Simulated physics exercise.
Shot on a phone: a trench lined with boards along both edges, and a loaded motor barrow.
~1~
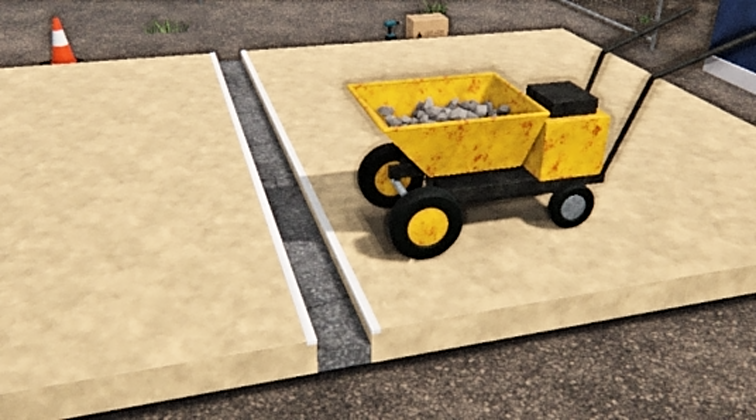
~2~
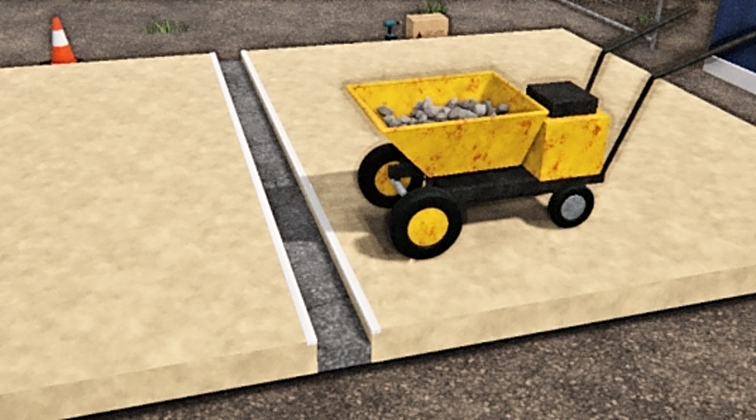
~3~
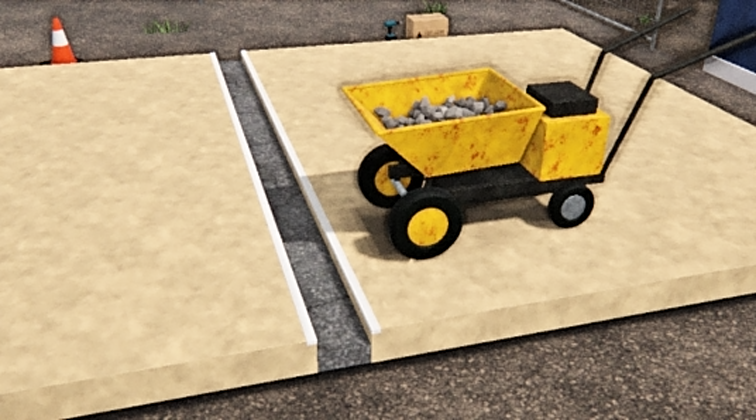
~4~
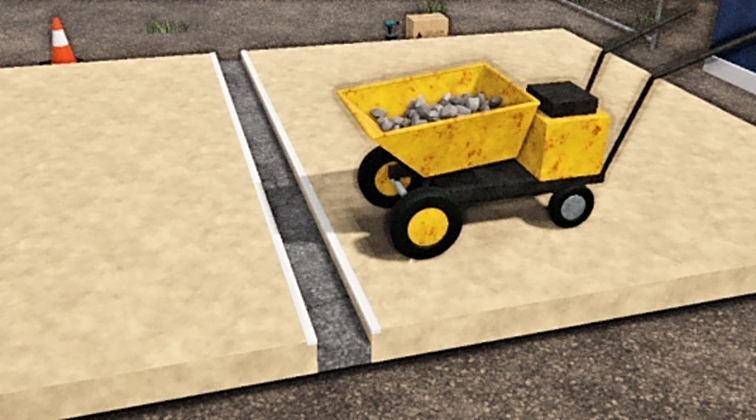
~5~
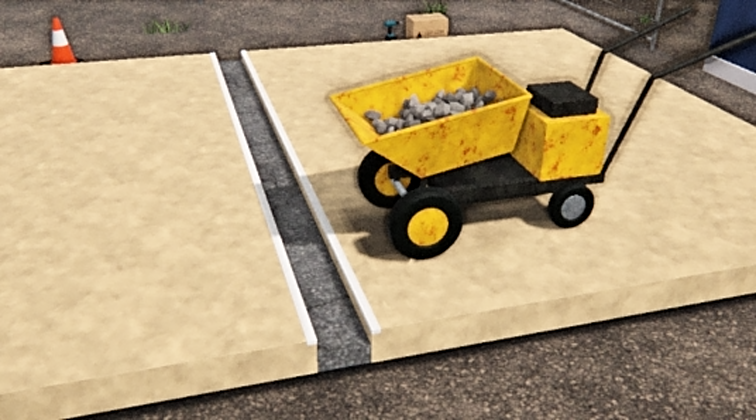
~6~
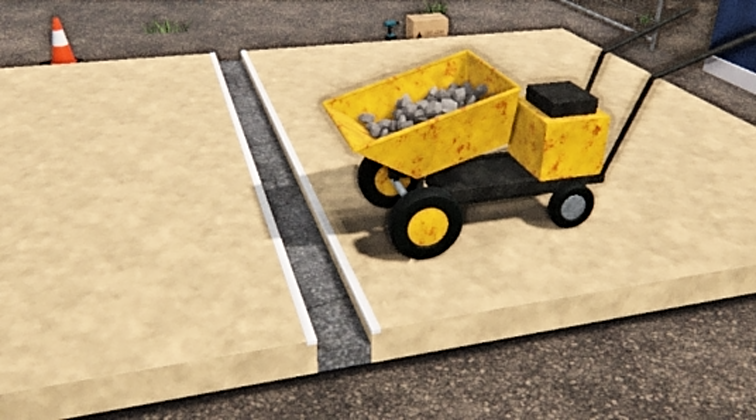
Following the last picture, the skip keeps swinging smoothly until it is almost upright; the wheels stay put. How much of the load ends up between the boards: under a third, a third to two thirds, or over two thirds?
Way I see it, the trench ends up with short of a third of the load.
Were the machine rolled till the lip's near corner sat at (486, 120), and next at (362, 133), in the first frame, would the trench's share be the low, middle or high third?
So the first position comes out as under a third, the second as under a third.
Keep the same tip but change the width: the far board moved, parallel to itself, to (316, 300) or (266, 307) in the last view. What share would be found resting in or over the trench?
0 %, give or take, and then 60 %.
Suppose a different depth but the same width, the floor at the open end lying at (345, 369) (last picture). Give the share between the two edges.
That would give roughly 40 percent.
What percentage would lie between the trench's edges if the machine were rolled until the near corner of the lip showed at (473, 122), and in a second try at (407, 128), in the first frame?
Roughly 30 per cent first, then roughly 50 per cent.
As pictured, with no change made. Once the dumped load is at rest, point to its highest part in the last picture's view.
Top estimate: About (267, 230).
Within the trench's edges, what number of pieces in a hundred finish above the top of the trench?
I'd say around 15 percent.
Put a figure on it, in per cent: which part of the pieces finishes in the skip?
That comes to about 40 per cent or so.
Soon after the last picture, skip tipped steeply; all in the skip.
A little later, skip tipped right over; most in the skip; a small part in or heaped over the trench; about a quarter beyond it; a stray few falling.
Later still, skip tipped right over; about a third in the skip; about a quarter in or heaped over the trench; about a third beyond it.
At rest, skip tipped right over; about a third in the skip; about a quarter in or heaped over the trench; about a third beyond it.
